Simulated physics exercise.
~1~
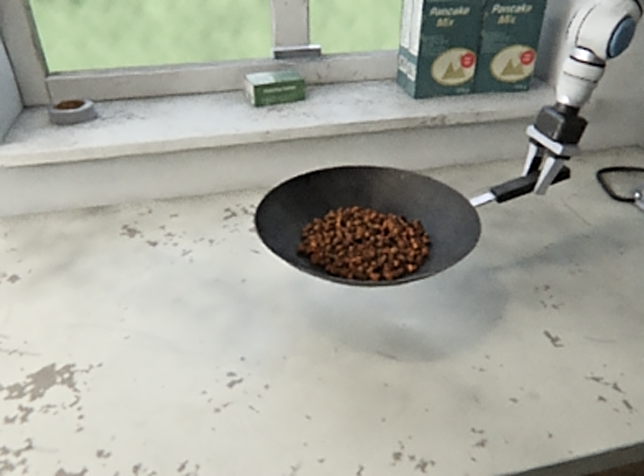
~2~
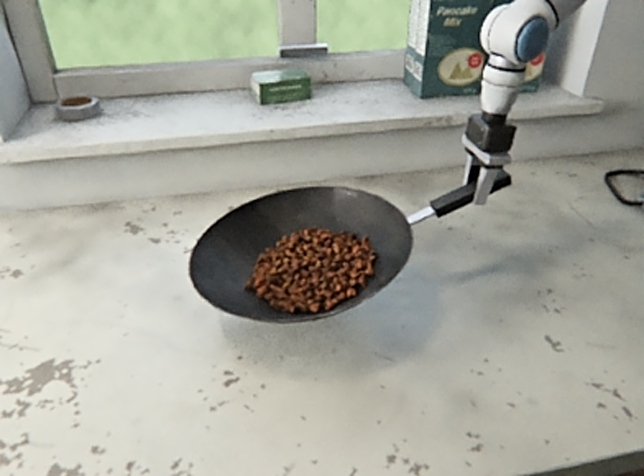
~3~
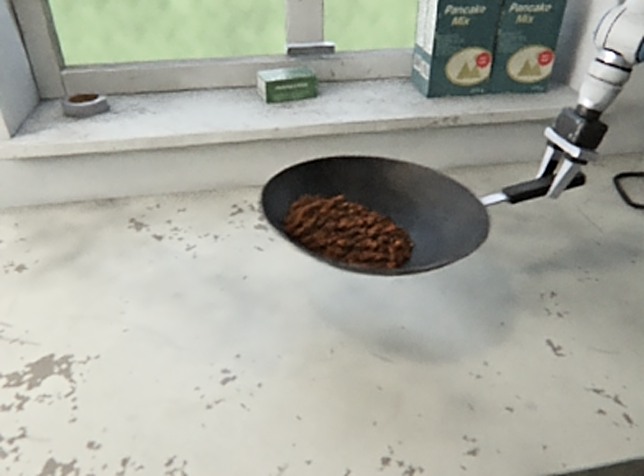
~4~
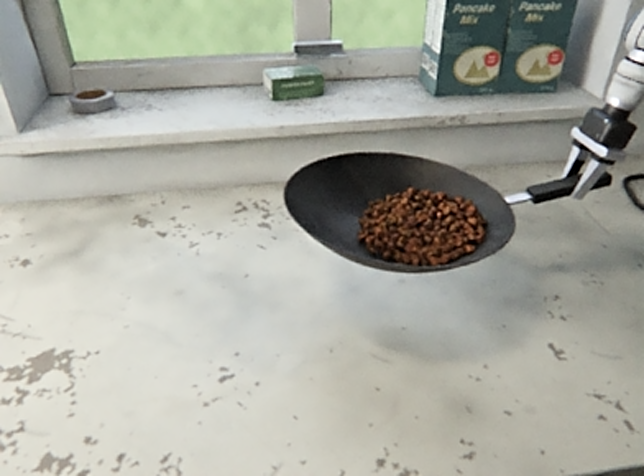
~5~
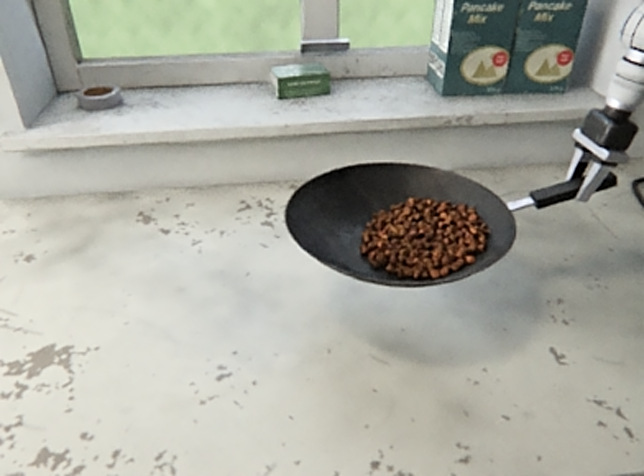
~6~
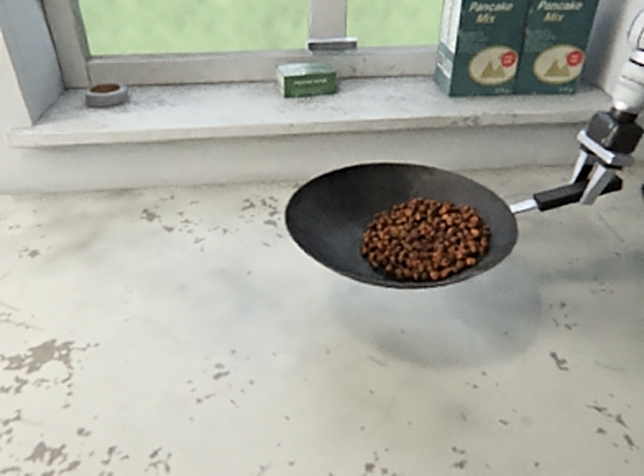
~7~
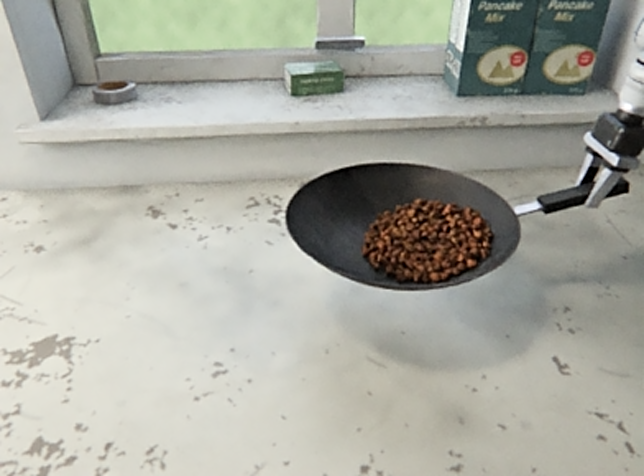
Robot arm swinging a wok of brown pellets left, then back right above a worn table, finally holding it still, pellets inside.
